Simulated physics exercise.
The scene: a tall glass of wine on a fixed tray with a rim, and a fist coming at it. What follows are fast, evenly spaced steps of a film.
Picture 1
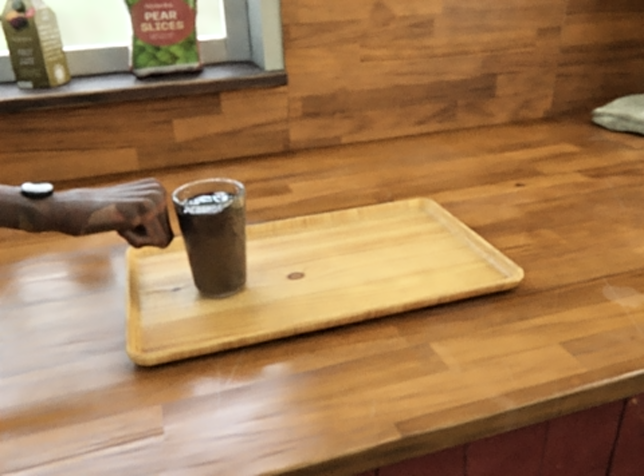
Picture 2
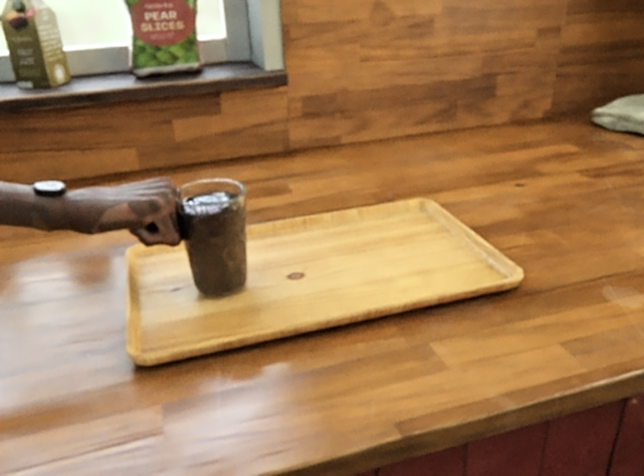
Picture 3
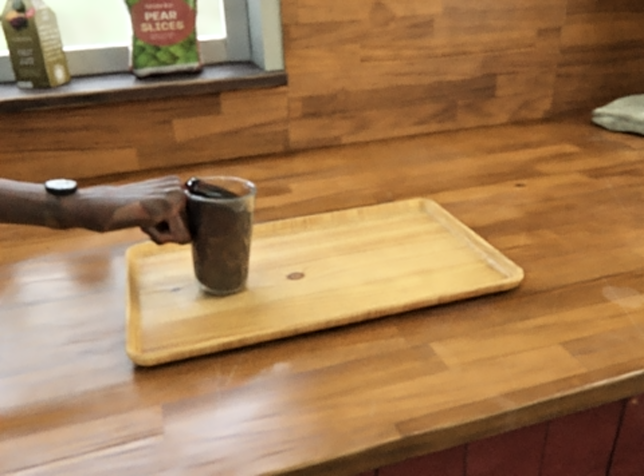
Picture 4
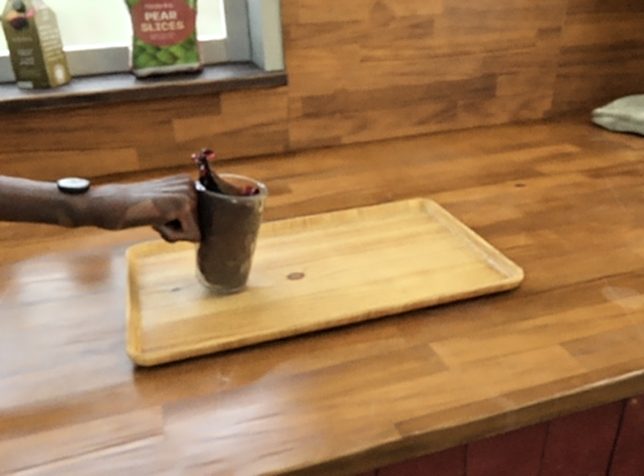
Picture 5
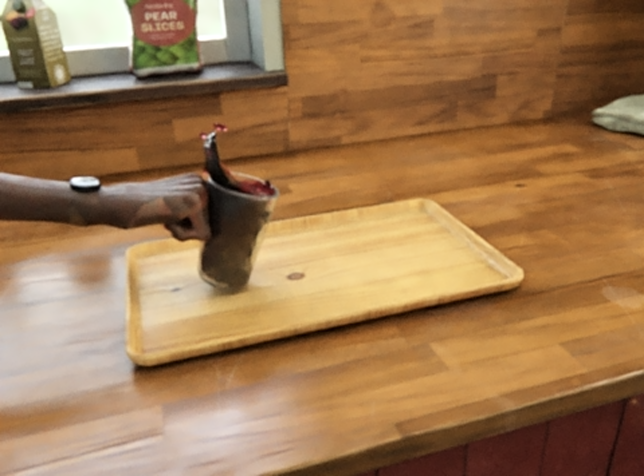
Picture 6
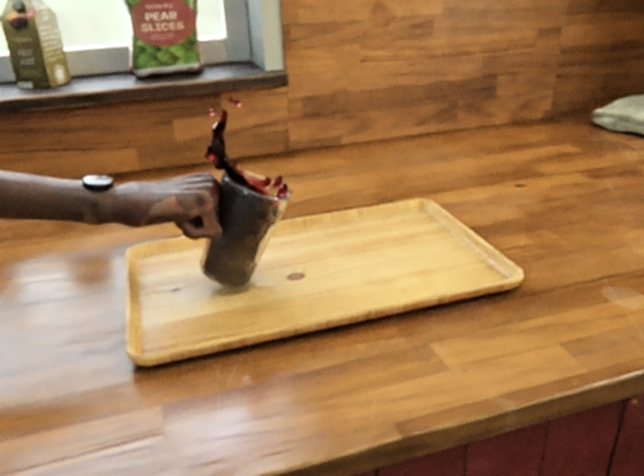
The clip shows a fist coming from the left and pushing a glass of dark red wine on a wooden tray; the glass slides slightly and leans rightward as wine splashes up above its rim.
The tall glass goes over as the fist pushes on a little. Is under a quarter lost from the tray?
No.
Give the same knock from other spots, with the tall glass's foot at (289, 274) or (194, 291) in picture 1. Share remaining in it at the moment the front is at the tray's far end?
Roughly 65 % and then 40 %.
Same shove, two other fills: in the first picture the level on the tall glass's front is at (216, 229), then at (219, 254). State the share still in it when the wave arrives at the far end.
First try: Roughly 45 %, second try: Roughly 50 %.
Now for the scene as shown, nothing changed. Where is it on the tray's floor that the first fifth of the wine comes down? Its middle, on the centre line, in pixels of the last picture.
Landing point, centre line: Approx. (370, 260).
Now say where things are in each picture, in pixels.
In the first frame, it leans 0°; its right rim is at (243, 189); the wine meets the walls at (178, 206) and (240, 197); the tray's far rim is at (470, 232); the tray is clear ahead.
In the second frame, it leans 0°; its right rim is at (243, 189); the wine meets the walls at (178, 206) and (240, 197).
In the third frame, it leans 6°; its right rim is at (254, 189); the wine meets the walls at (187, 190) and (243, 196); 1 per cent is over the edge.
In the fourth frame, it leans 12°; its right rim is at (265, 190); the wine meets the walls at (199, 184) and (259, 190); 5 per cent is over the edge.
In the fifth frame, it leans 19°; its right rim is at (276, 192); the wine meets the walls at (209, 194) and (271, 189); 9 per cent is over the edge.
In the sixth frame, it leans 25°; its right rim is at (287, 195); the wine meets the walls at (218, 204) and (274, 196); 11 per cent is over the edge.
A moment on, the tall glass lies on its side and 79 per cent is in the glass, 4 on the tray and 17 above or beyond its rim.
Next, the tall glass lies on its side and 39 per cent is in the glass, 43 on the tray and 17 above or beyond its rim.
Then the tall glass lies on its side and 23 per cent is in the glass, 46 on the tray and 31 above or beyond its rim.
Later the tall glass lies on its side and 12 per cent is in the glass, 40 on the tray and 48 above or beyond its rim.
At rest 53 per cent is held by tray and glass, 47 is off the tray.
